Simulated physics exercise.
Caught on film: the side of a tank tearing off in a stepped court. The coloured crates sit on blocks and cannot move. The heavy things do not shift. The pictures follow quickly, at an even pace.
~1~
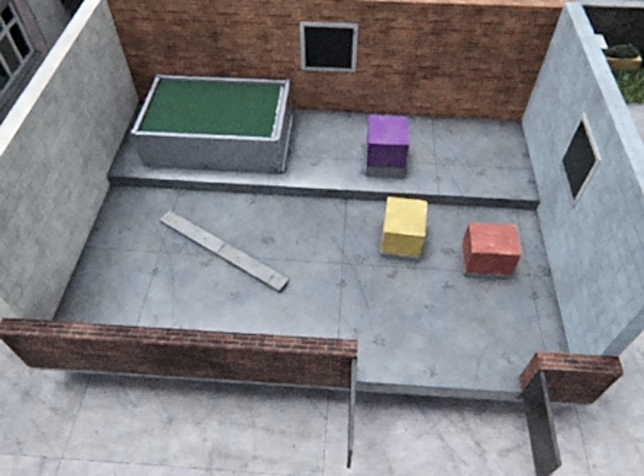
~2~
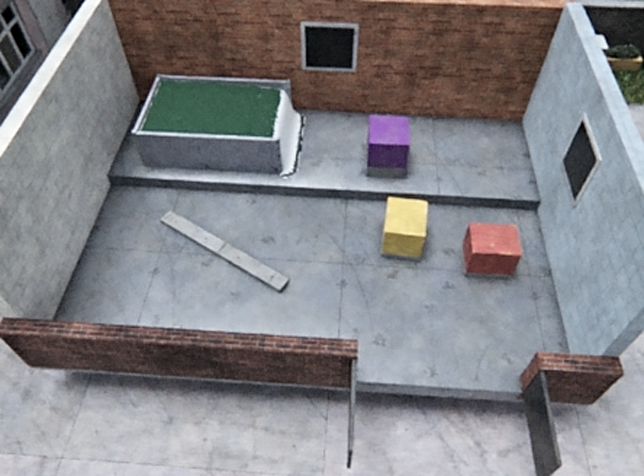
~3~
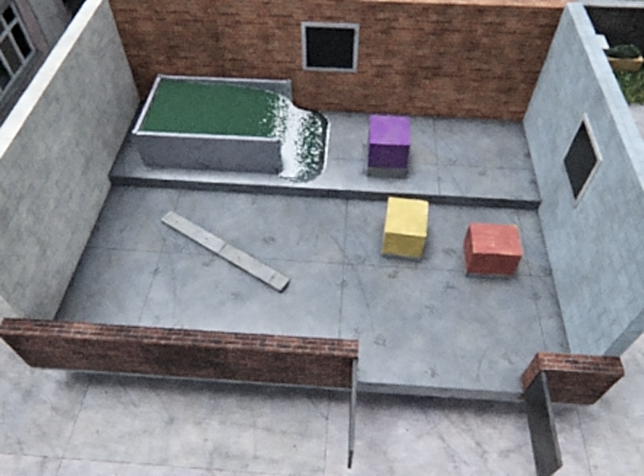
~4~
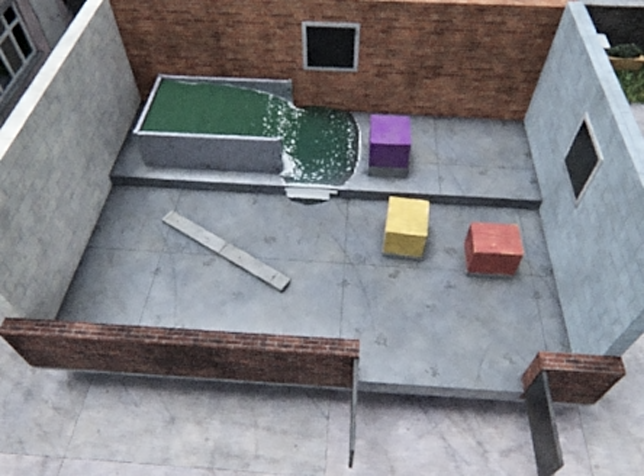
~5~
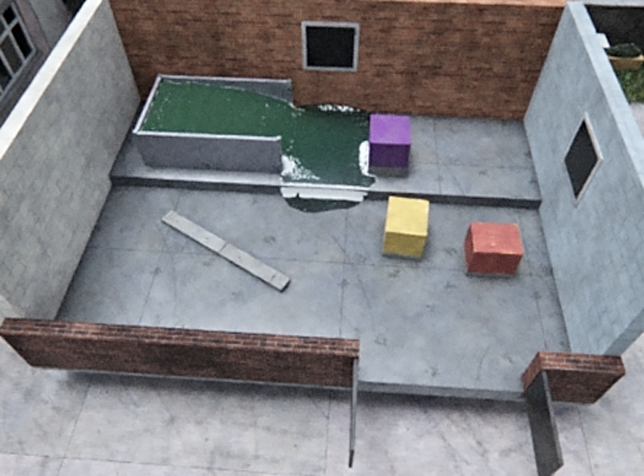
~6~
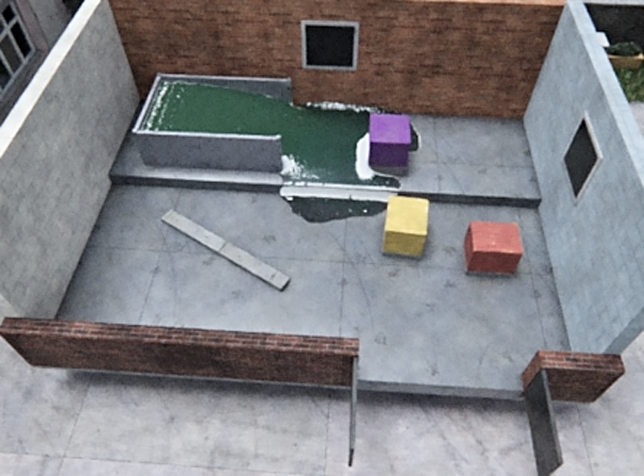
The video shows green water in an open tank on a raised step in a walled court; the tank's right side gives way, and water pours out rightward, spreads around the purple block and spills onto the lower floor.
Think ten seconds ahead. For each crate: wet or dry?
The yellow crate is soaked; the red crate is soaked; the purple crate is soaked.
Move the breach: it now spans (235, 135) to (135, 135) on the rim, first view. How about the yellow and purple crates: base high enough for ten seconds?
In short: The yellow one takes water; the purple one is safe.
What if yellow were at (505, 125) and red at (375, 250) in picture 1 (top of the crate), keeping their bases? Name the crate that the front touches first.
It is the purple one.
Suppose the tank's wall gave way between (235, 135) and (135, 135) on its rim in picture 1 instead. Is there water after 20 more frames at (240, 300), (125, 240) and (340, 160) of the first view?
In that order: Awash, covered, no water.
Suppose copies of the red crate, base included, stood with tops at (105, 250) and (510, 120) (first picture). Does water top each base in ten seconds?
In turn: Is safe, gets wet.
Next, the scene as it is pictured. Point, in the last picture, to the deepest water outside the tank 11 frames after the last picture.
Roughly at (513, 133).
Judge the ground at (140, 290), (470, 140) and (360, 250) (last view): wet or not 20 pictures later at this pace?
In turn: Clear, covered, covered.
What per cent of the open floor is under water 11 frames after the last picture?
Close to 40 %.
A moment on, water covers 25 % of the floor; the yellow crate water round its plinth, the red crate not reached, the purple crate water round its plinth.
Next, water covers 40 % of the floor; the yellow crate water round its plinth, the red crate water round its plinth, the purple crate water round its plinth.
Then, water covers 55 % of the floor; the yellow crate water round its plinth, the red crate water round its plinth, the purple crate water round its plinth.
Later, water covers 75 % of the floor; the yellow crate water round its plinth, the red crate water round its plinth, the purple crate water round its plinth.
In the end, water covers 90 % of the floor; the yellow crate was topped, the red crate was topped, the purple crate was topped.
